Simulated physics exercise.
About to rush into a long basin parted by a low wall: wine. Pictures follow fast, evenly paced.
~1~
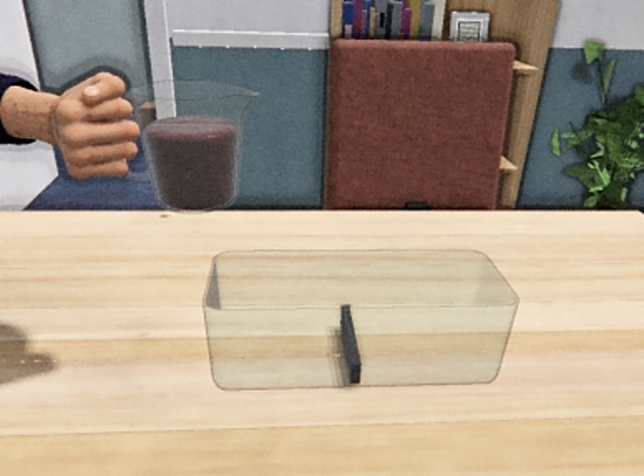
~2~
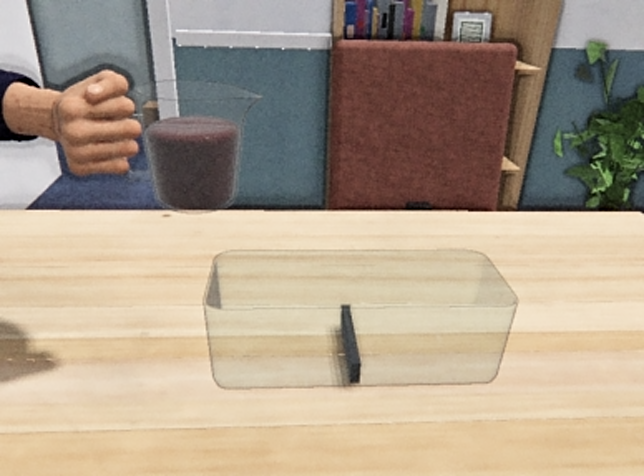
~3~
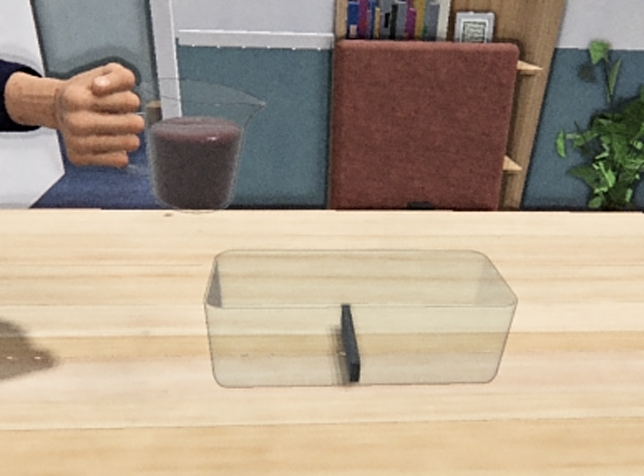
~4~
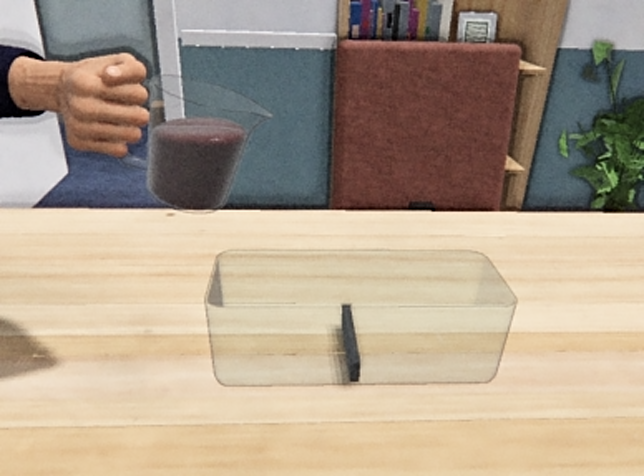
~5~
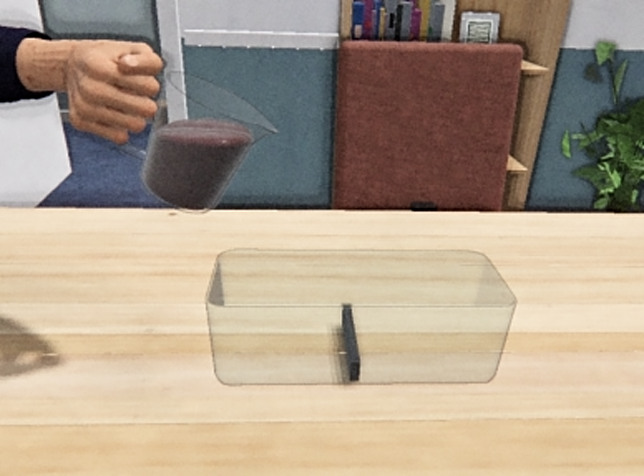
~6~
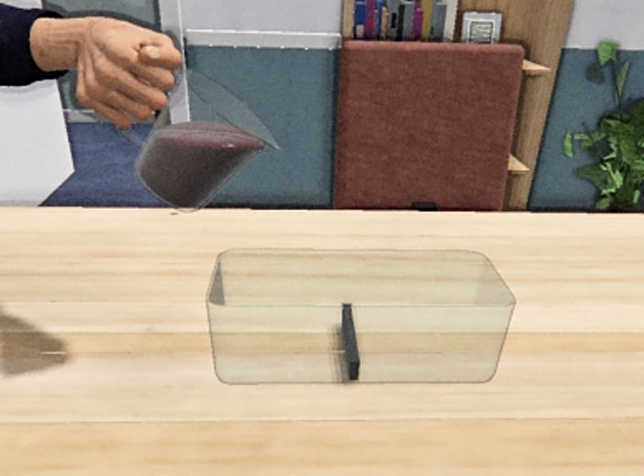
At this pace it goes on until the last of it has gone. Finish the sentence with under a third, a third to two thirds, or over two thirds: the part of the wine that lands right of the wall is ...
It is under a third.
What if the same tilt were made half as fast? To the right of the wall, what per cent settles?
Something like 5 percent.
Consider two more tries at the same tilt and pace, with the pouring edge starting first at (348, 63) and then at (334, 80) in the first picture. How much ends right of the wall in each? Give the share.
First place gives some 85 %, second place some 90 %.
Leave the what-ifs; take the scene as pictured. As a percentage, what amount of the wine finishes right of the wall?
Share approx. 10 %.
A moment on, the measuring jug is tipped on its side and 63 per cent is still to pour, 10 is left of the wall and 0 right of it.
Next, the measuring jug is tipped on its side and 18 per cent is still to pour, 59 is left of the wall and 2 right of it.
Then the measuring jug is tipped on its side and 3 per cent is still to pour, 80 is left of the wall and 6 right of it.
Later the measuring jug is tipped on its side and 0 per cent is still to pour, 86 is left of the wall and 9 right of it.
In the end 87 per cent lies left of the wall, 9 right of it and 5 outside.
